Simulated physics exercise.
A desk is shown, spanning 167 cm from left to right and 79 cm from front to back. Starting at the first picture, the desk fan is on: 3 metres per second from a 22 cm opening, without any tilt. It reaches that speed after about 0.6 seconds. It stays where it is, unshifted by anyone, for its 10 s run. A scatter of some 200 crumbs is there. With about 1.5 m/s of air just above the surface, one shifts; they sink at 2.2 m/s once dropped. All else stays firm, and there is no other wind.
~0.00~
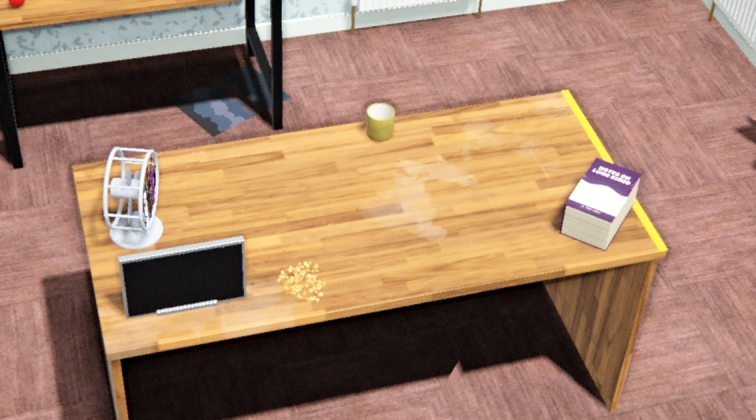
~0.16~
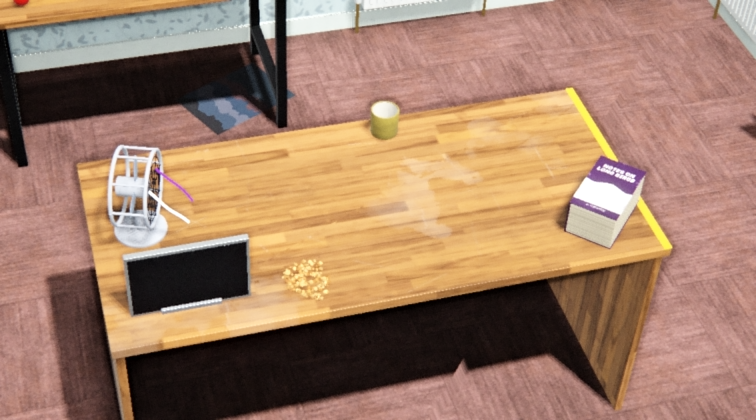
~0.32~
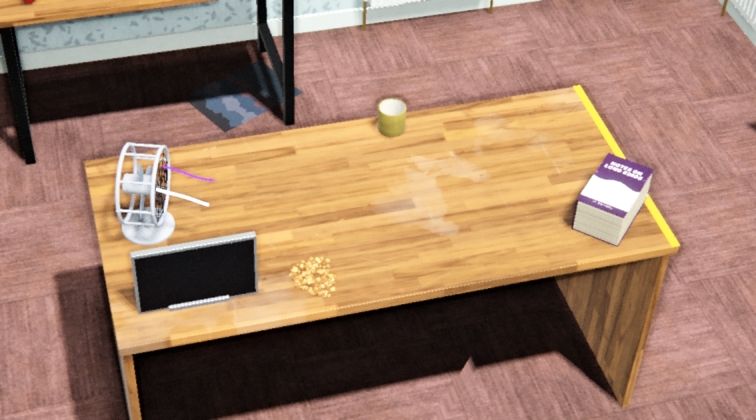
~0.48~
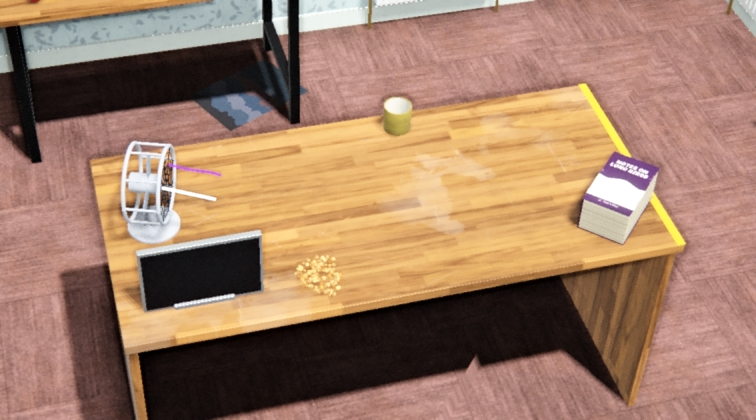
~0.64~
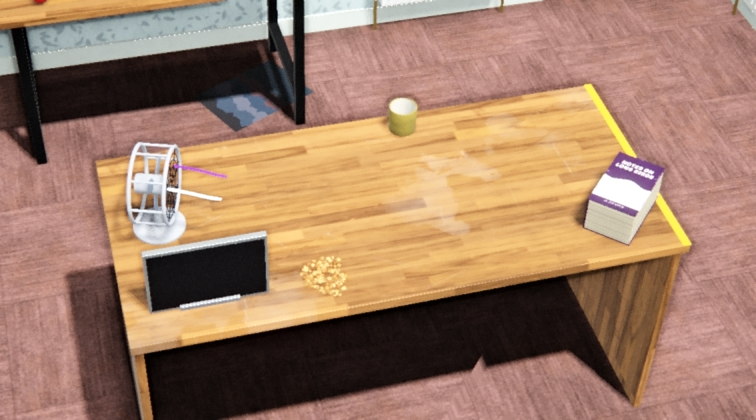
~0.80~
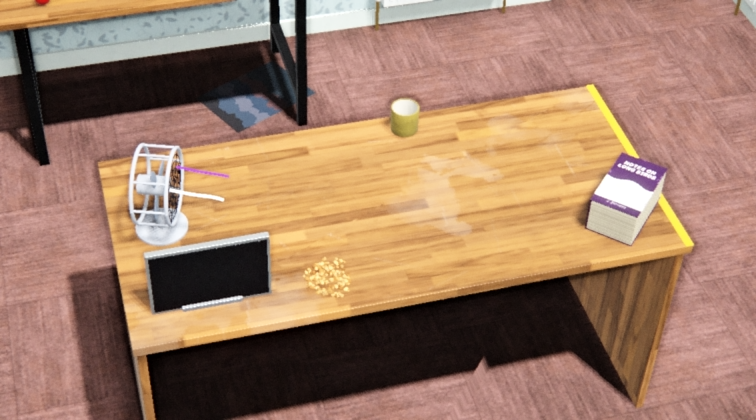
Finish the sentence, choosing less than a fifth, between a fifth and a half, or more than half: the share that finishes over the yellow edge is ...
The share that finishes over the yellow edge is less than a fifth.
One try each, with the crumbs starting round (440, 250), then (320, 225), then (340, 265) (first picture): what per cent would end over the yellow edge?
First try near 1 %, second near 5 %, third near 0 %.
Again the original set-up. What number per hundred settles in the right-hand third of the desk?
Share at the end: Close to 0 %.
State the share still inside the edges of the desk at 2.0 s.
About 50 %.
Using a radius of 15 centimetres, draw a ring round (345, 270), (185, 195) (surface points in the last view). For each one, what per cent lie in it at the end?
First spot about 40 %, second about 0 %.
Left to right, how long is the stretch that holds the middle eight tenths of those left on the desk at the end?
Around 10 cm.
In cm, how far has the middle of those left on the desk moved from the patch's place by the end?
Distance: Approx. 10 cm.
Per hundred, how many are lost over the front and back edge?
50 % front, 0 % back.
After 2.0 s, 0 % are over the yellow edge; the middle of those still in play is near (341, 295); 64 % have settled or left.
After 3.2 s, 0 % are over the yellow edge; the middle of those still in play is near (341, 295); 70 % have settled or left.
After 5.5 s, 0 % are over the yellow edge; the middle of those still in play is near (341, 295); 72 % have settled or left.
After 10.0 s, at the end, 0 % are over the yellow edge; the middle of those still in play is near (341, 295).
